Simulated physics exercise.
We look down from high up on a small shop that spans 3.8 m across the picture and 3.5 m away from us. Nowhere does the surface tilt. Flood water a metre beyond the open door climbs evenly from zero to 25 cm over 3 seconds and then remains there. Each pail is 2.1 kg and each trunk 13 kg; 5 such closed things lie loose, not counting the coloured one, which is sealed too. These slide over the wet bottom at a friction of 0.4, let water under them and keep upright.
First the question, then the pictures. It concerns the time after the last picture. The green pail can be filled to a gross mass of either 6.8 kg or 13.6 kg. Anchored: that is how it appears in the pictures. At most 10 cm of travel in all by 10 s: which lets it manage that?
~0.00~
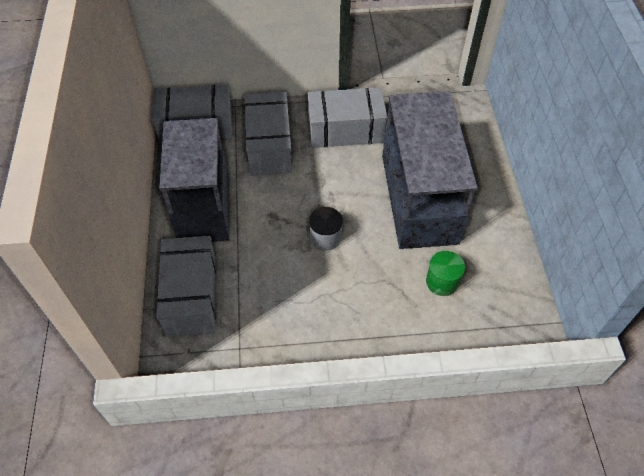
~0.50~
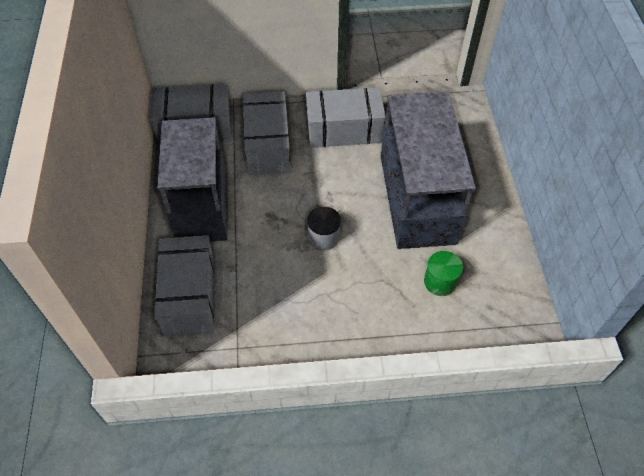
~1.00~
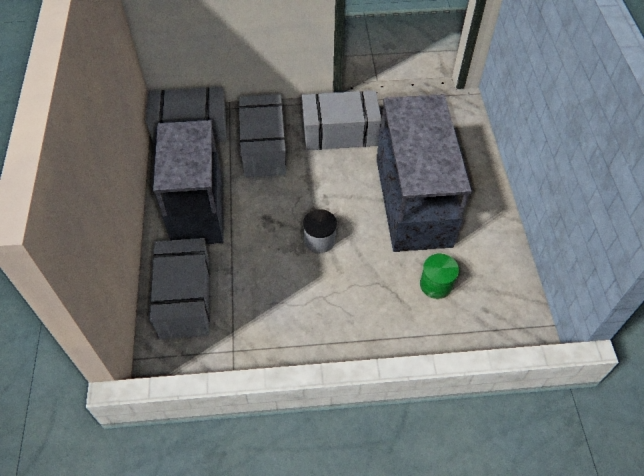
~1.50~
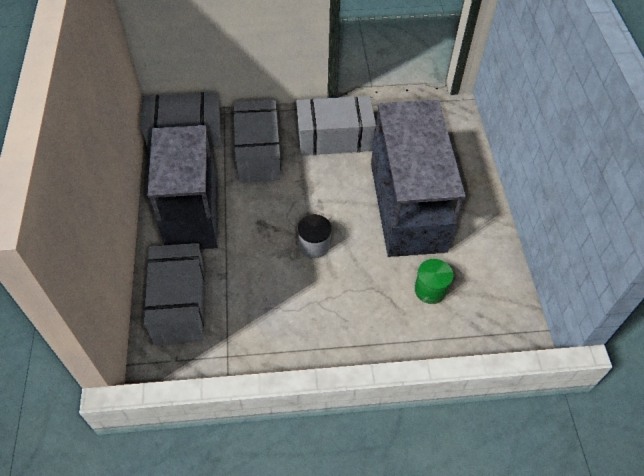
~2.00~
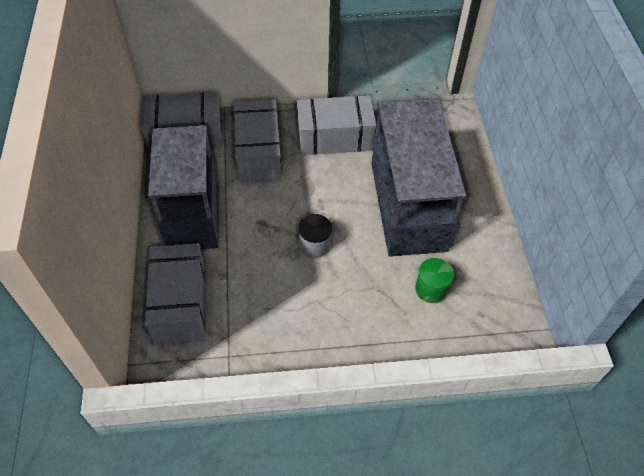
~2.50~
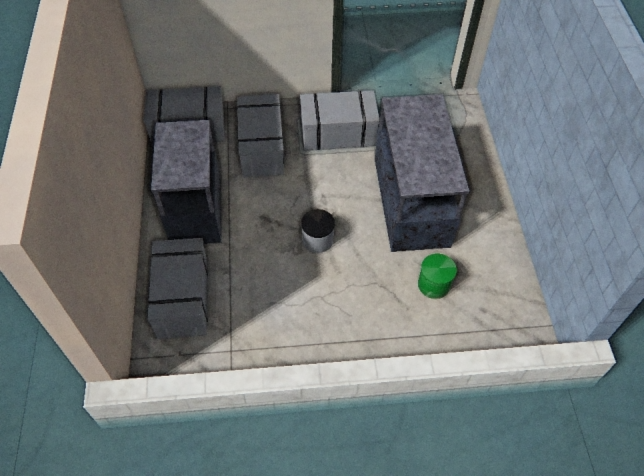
Only the heavier filling is enough.
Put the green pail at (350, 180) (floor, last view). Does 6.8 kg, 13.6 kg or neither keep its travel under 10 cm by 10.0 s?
Neither is enough.
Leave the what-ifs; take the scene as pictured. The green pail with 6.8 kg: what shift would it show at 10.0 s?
Roughly 60 cm.
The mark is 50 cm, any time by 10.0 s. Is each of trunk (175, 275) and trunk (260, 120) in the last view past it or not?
So that's not as far for the first and further for the second.
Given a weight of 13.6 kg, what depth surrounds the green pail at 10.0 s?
12 cm, roughly.
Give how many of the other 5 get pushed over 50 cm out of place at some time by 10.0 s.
Total: 4.
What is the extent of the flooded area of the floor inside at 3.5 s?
Near 4.0 m2 in all.
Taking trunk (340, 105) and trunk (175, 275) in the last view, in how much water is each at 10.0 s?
First about 18 cm, second about 18 cm.
After 3.5 s the green pail would be 0 cm from its start with 6.8 kg and 0 cm from its start with 13.6 kg; 0 cm of water round it then.
After 4.5 s the green pail would be 0 cm from its start with 6.8 kg and 0 cm from its start with 13.6 kg; 2 cm of water round it then.
After 7.0 s the green pail would be 0 cm from its start with 6.8 kg and 0 cm from its start with 13.6 kg; 5 cm of water round it then.
After 10.0 s the green pail would be 62 cm from its start with 6.8 kg and 0 cm from its start with 13.6 kg; 12 cm of water round it then.
